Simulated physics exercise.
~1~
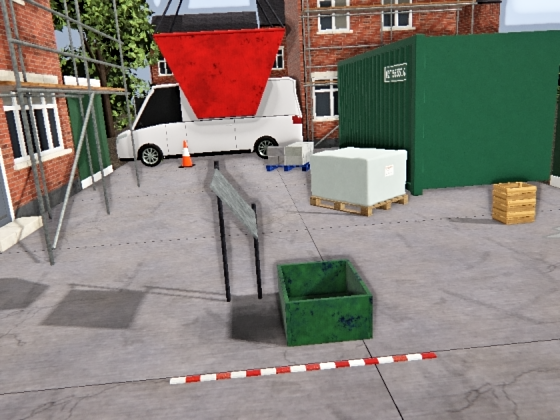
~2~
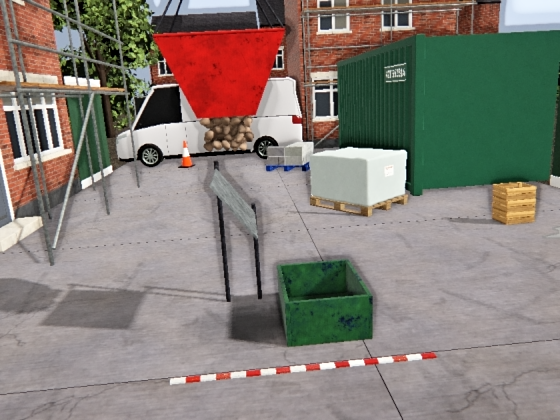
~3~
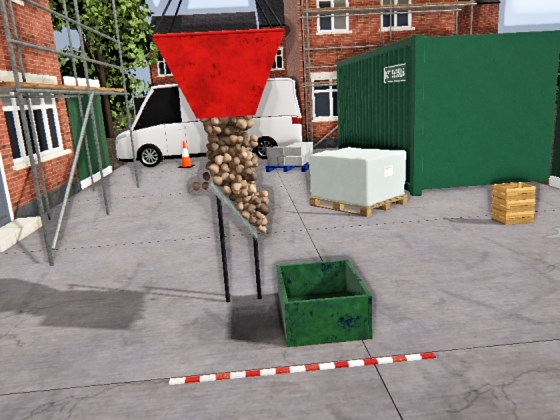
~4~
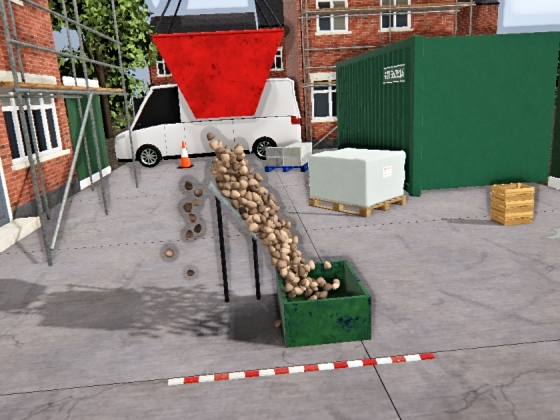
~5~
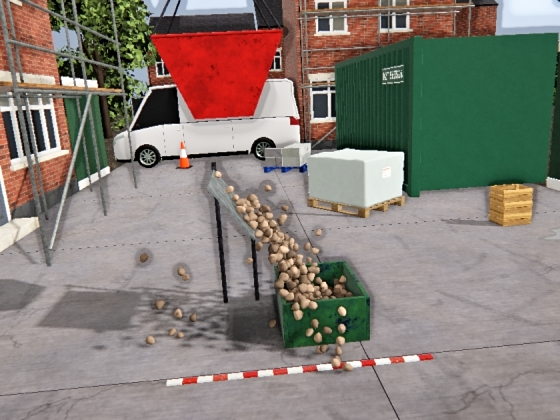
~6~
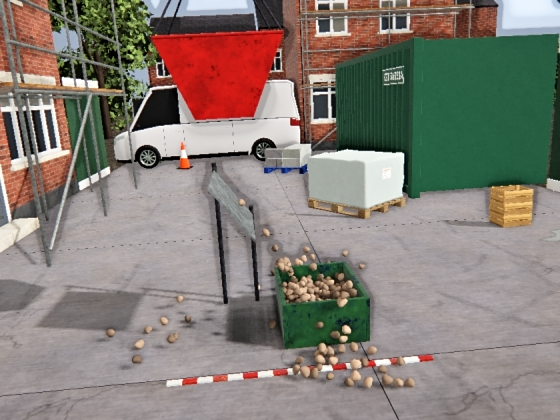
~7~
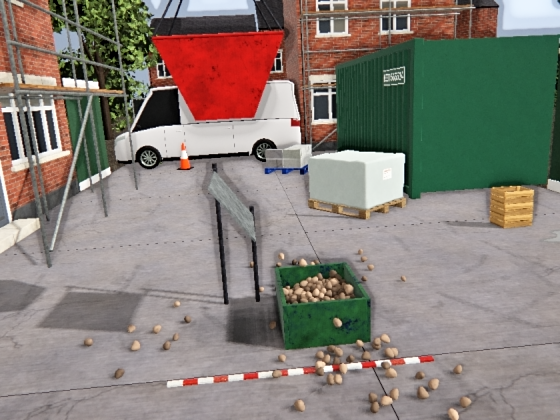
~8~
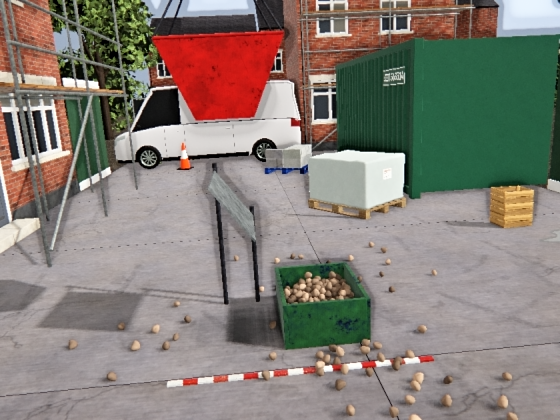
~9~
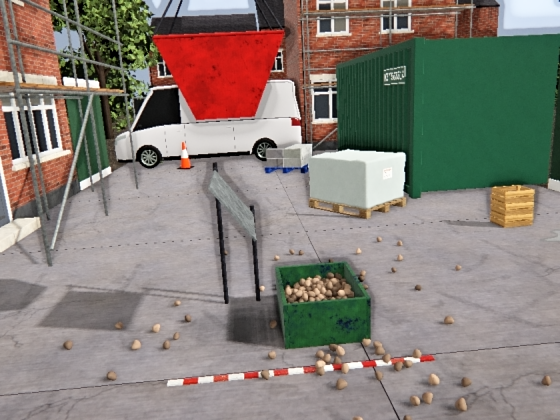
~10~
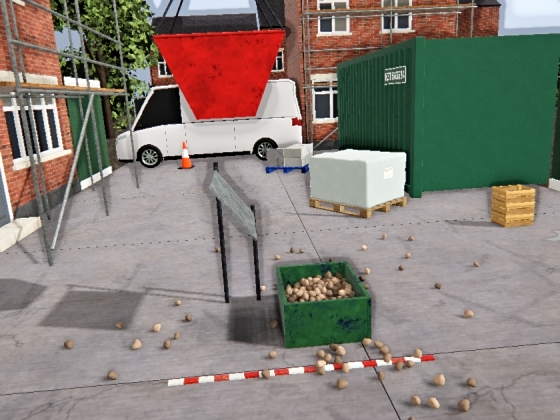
At the start, a red skip hangs over a paved yard, above a fixed sloping steel slide and a green bin, with a white van and brick houses behind. The skip's bottom opens and round brown stones drop in a thick stream onto the slide. Most run down to the right into the bin, while some spill off the left side onto the ground. The stones heap up in the bin, and others tumble past it, scattering over the red-and-white staff and the paving. At the end, most lie in the bin, with strays around it, more to the right than the left.
